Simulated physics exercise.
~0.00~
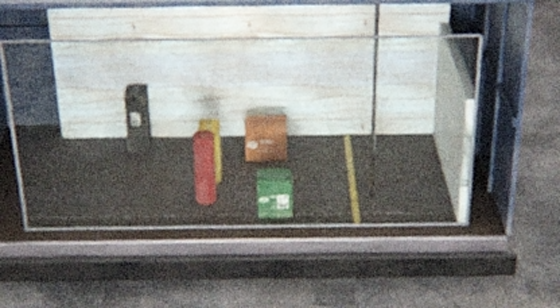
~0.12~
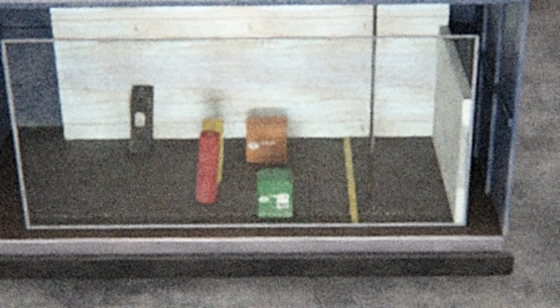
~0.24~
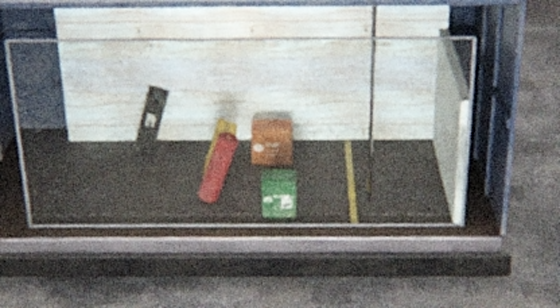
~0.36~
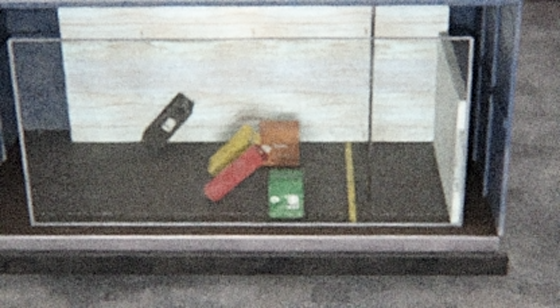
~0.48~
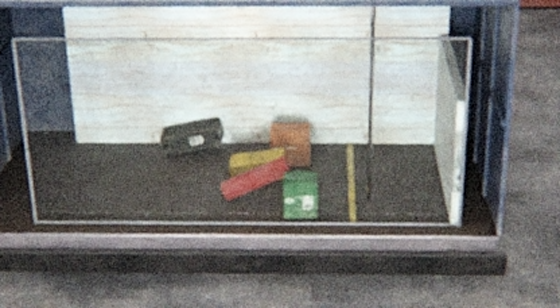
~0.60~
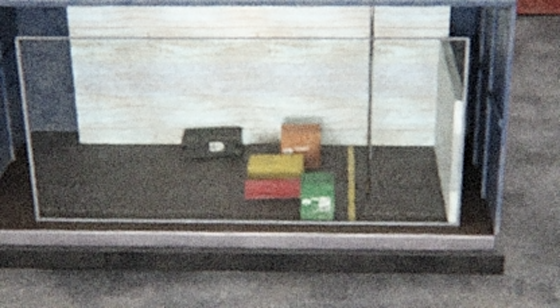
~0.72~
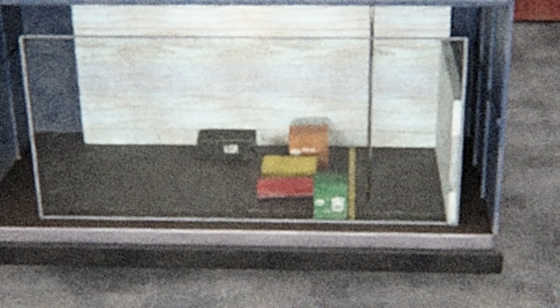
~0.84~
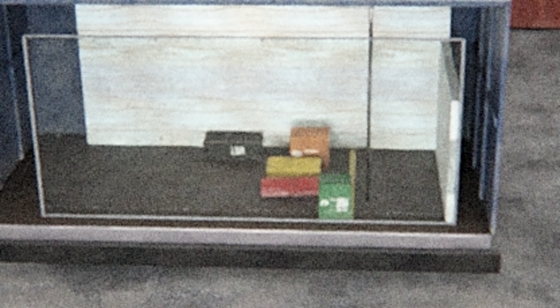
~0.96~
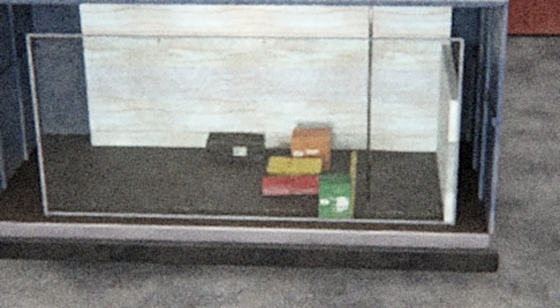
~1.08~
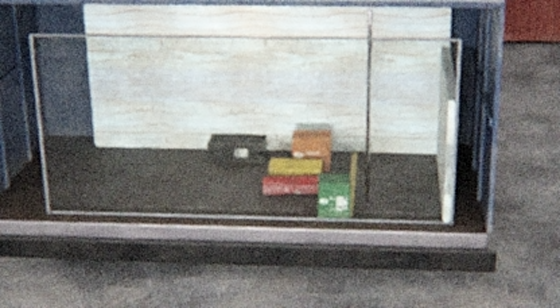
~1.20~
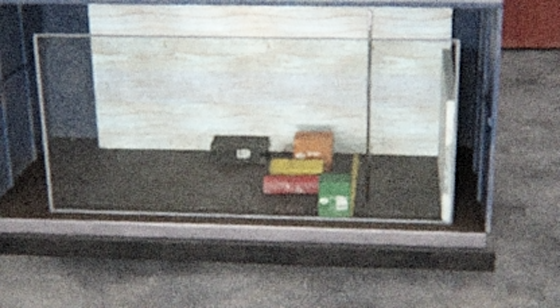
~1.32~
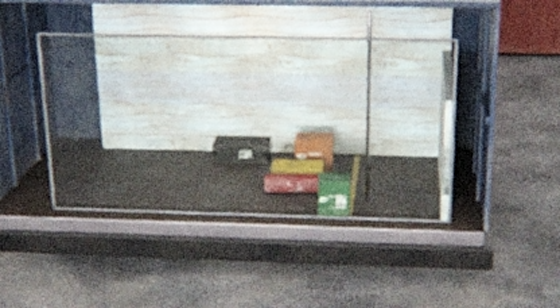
The footage shows five objects standing in a glass-fronted bay as a black box, a yellow box and a red roll topple rightward and slide with a green pack and an orange carton, which stay upright, until all rest short of a yellow line.
